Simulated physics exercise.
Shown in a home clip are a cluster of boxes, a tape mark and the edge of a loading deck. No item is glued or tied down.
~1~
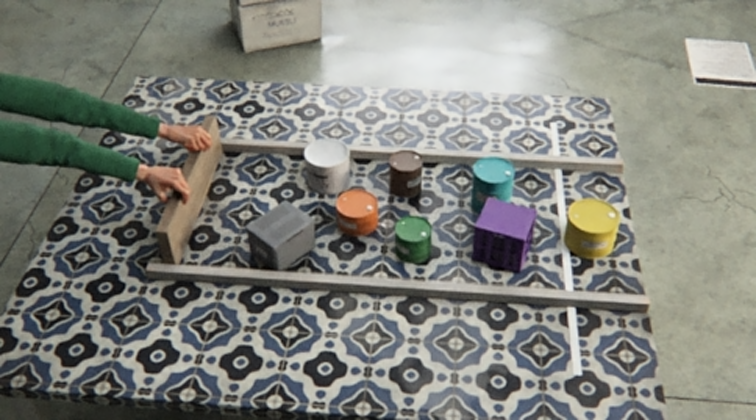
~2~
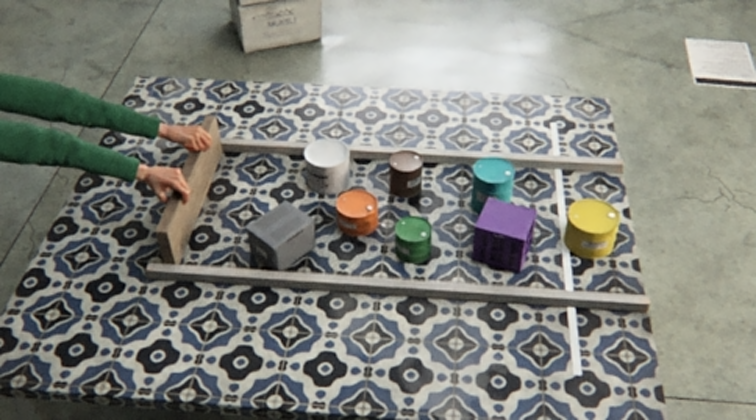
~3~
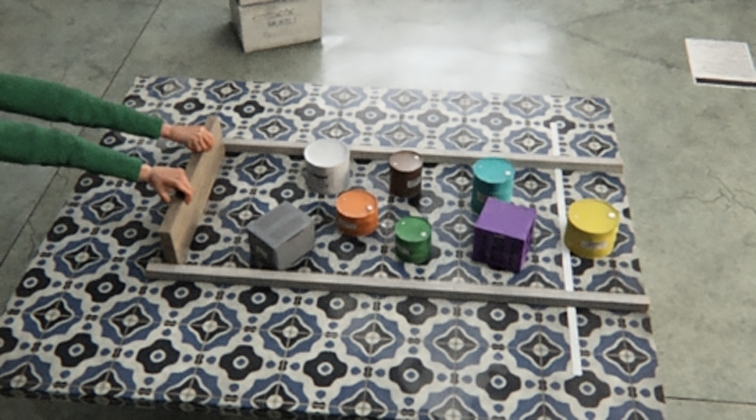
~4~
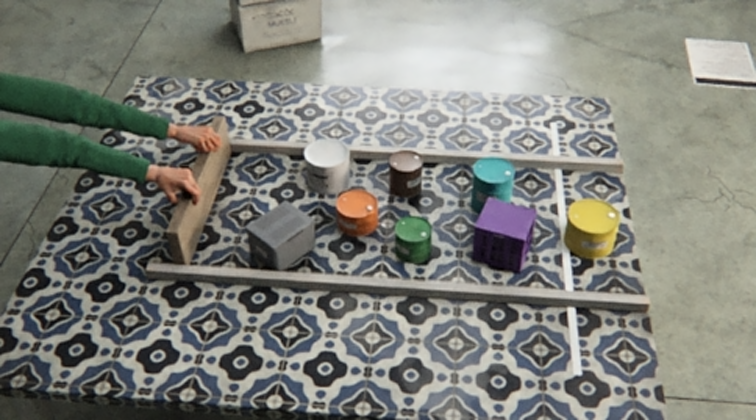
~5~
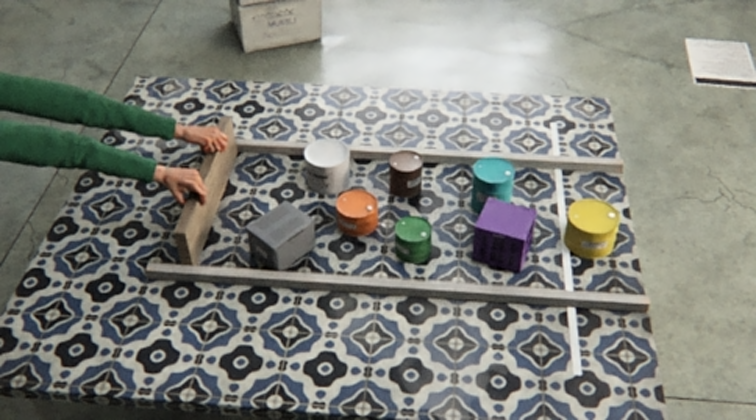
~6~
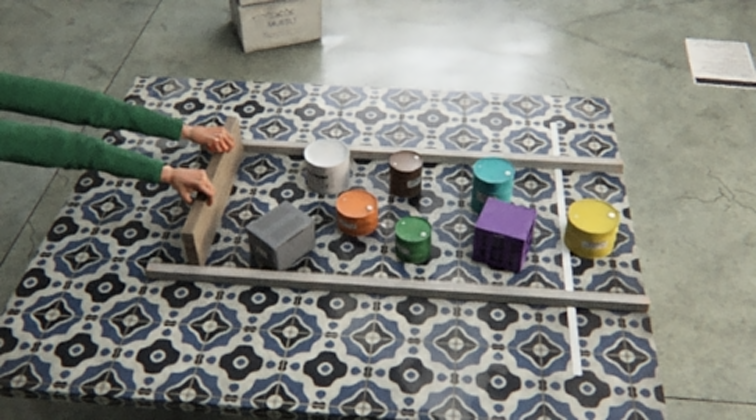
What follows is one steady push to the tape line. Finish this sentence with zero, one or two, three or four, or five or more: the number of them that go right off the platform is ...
The number of them that go right off the platform is one or two.
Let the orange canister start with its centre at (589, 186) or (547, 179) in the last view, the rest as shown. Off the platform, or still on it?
The orange canister is gone the first time and is gone the second time.
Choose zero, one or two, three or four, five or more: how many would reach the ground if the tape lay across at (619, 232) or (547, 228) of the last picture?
Result, first to last: Five or more, just one or two.
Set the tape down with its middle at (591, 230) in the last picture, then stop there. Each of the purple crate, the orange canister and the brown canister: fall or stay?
Okay, so the purple crate ends up down, the orange canister is still on top, and finally the brown canister ends up down.
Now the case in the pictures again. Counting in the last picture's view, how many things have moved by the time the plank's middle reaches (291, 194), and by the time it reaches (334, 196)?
Answer - first 1, then 3.
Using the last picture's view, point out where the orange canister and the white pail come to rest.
You'll find the orange canister at roughly (586, 220) and the white pail at roughly (583, 171).
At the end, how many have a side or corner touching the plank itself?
That comes to 3.
A little later, none off yet; yellow canister at rest near (591, 228); purple crate at rest near (504, 235); turquoise canister at rest near (492, 187).
When it is over, the number that fall off is one or two; down, yellow canister.
